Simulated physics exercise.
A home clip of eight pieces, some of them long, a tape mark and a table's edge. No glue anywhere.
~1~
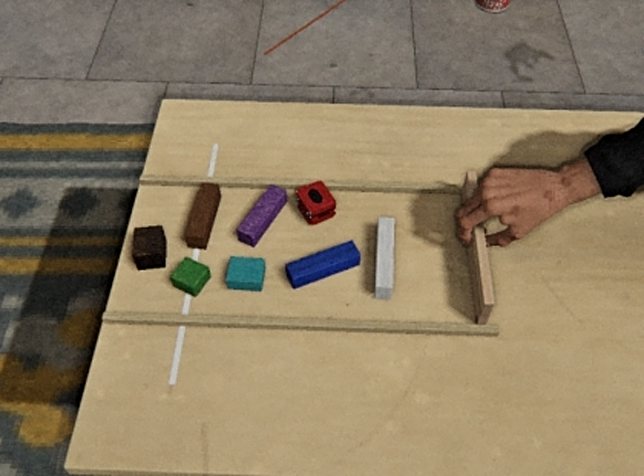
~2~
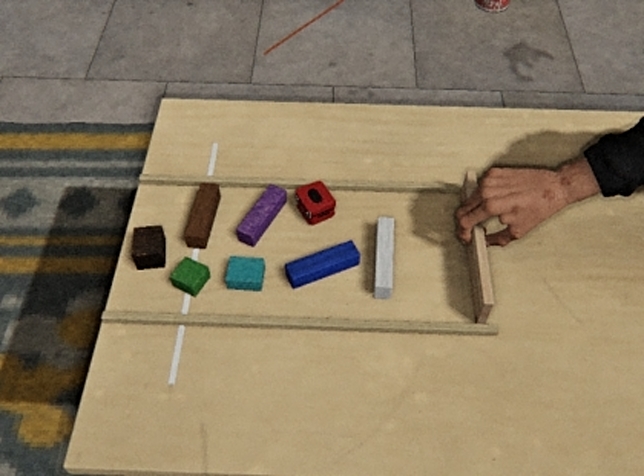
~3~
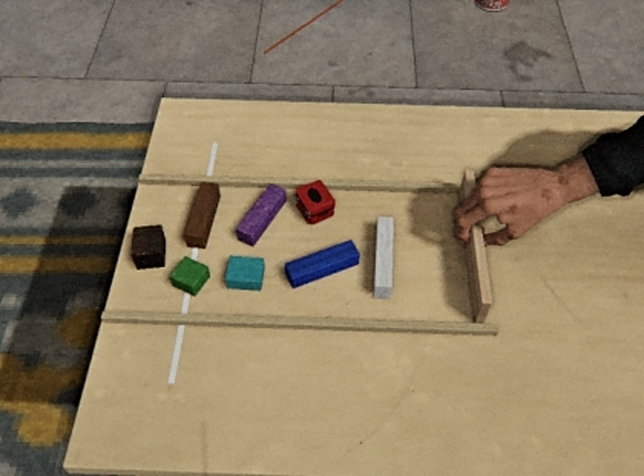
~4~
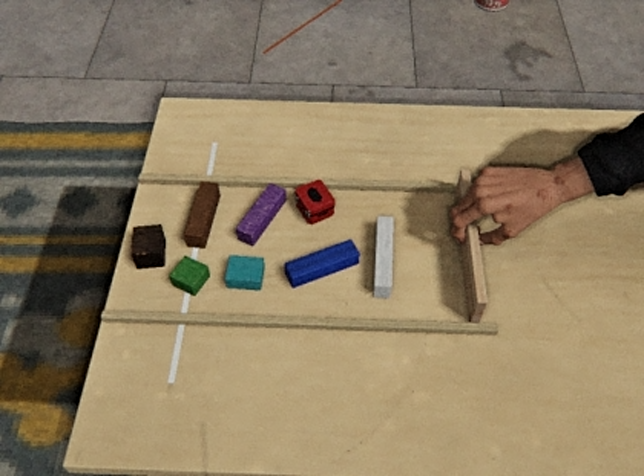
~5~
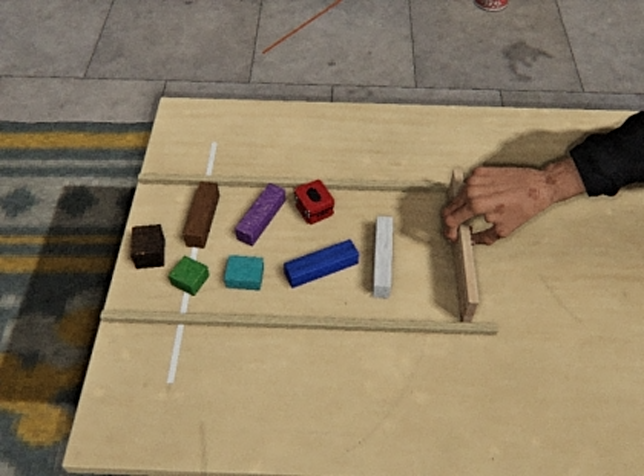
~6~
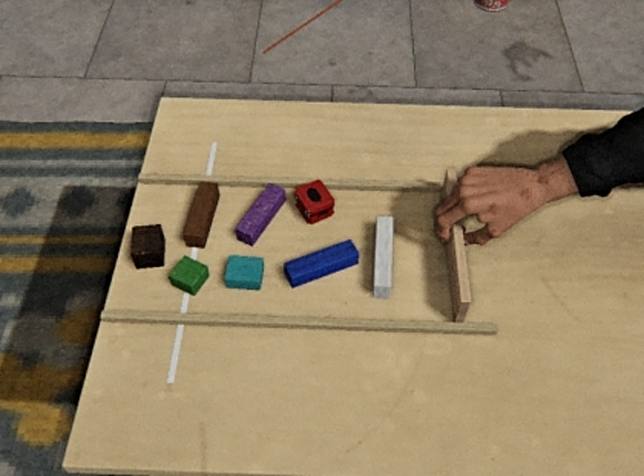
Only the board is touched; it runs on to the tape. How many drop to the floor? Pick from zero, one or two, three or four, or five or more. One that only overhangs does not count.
The number that fall off is one or two.
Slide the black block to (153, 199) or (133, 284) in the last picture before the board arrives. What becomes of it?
In turn it falls; is lost.
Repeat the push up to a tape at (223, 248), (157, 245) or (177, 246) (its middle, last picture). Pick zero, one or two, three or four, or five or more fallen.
For each place: None; more than four; three or four.
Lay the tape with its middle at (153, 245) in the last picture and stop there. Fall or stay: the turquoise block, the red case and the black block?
The turquoise block comes down; the red case holds on; the black block tumbles off.
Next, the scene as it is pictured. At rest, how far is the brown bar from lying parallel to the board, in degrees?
About 5°.
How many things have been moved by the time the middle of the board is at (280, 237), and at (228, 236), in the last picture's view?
By then 6, and 8.
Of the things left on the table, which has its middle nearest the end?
The brown bar.
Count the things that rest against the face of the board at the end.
2 of them.
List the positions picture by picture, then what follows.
The first frame shows black block (150, 248); green block (191, 277); brown bar (204, 215); board (476, 245); tape (197, 248).
The second frame shows green block (190, 276); blue stick (323, 264).
The third frame shows brown bar (203, 215); red case (315, 203).
The fourth frame shows black block (149, 247); purple bar (262, 214).
The fifth frame shows green block (189, 276); white bar (383, 256).
The sixth frame shows black block (148, 247); green block (189, 275); brown bar (202, 214); board (455, 243); tape (196, 247).
A little later, none off yet; black block at rest near (148, 247); green block at rest near (189, 275); brown bar at rest near (202, 214).
Next, none off yet; black block at rest near (148, 247); green block moving near (185, 275); brown bar at rest near (202, 214).
When it is over, the number that fall off is one or two; down, green block and black block.
